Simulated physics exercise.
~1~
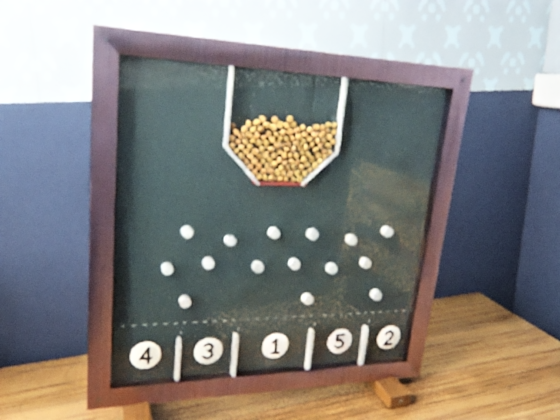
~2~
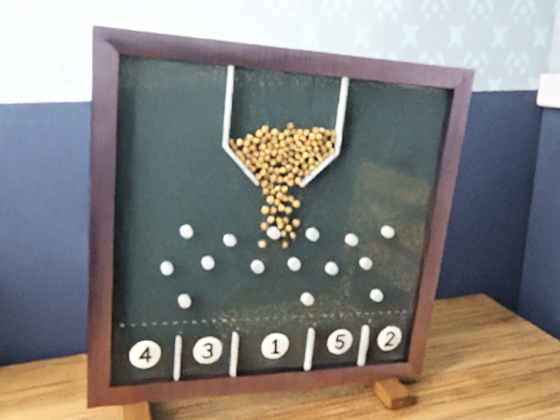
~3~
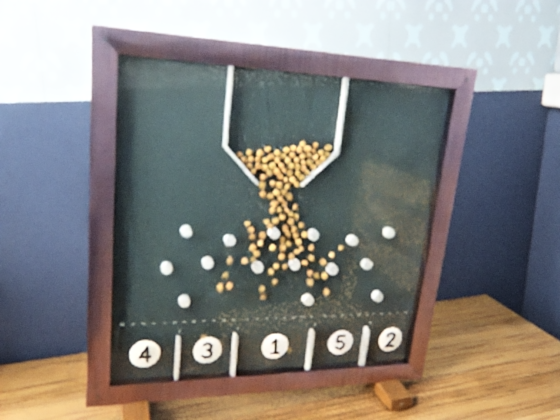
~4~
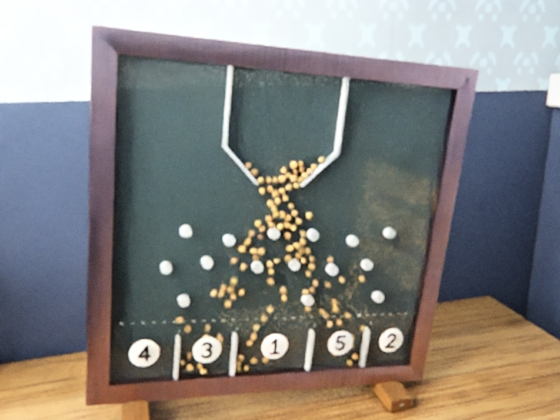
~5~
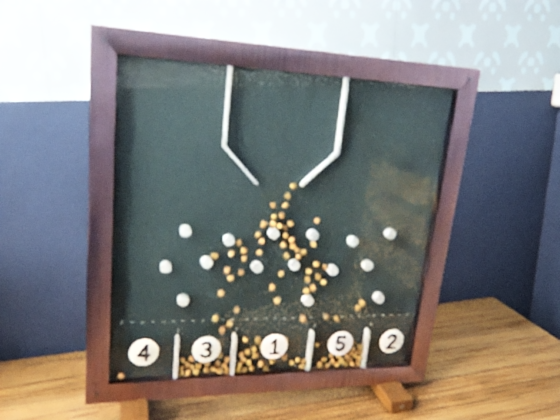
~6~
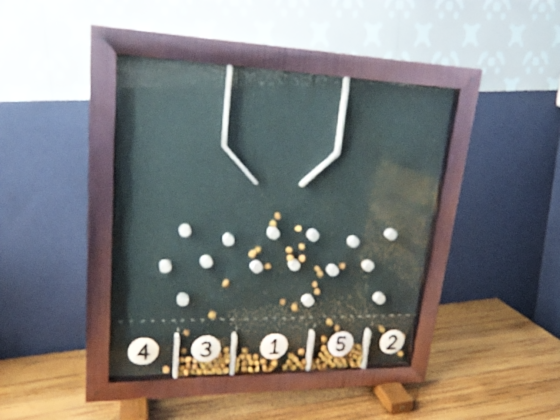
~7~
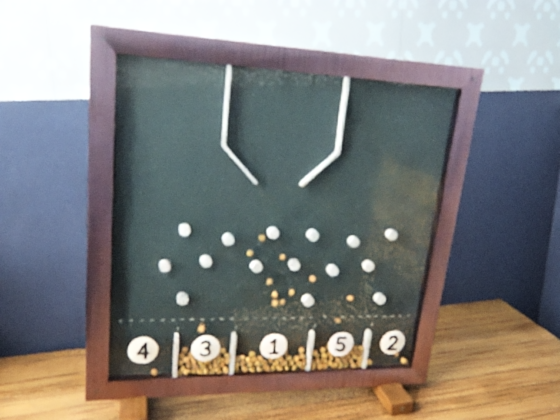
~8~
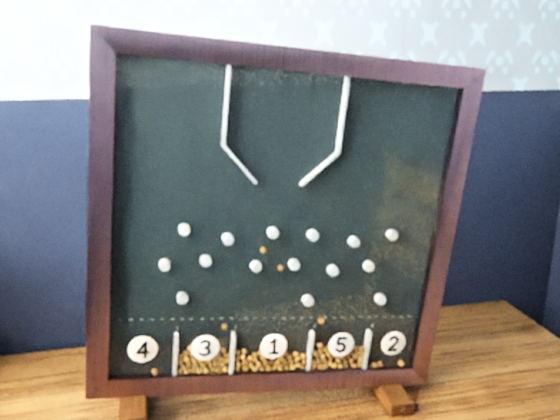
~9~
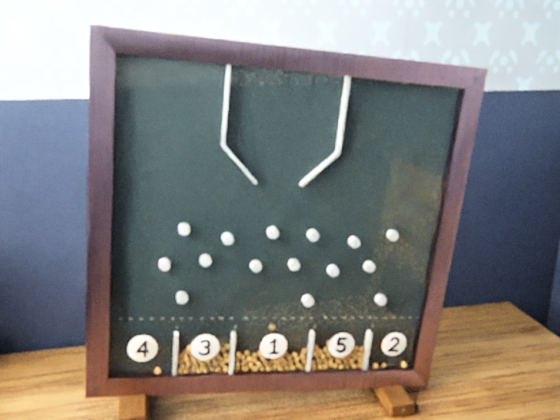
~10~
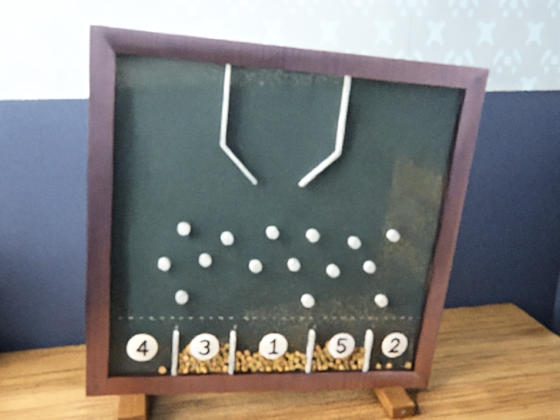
In the video, small tan beads pour from a hopper in a framed upright case, scatter down through white pegs and collect in the numbered bins below, settling mostly across the three middle bins, with only a few beads in the outer two.
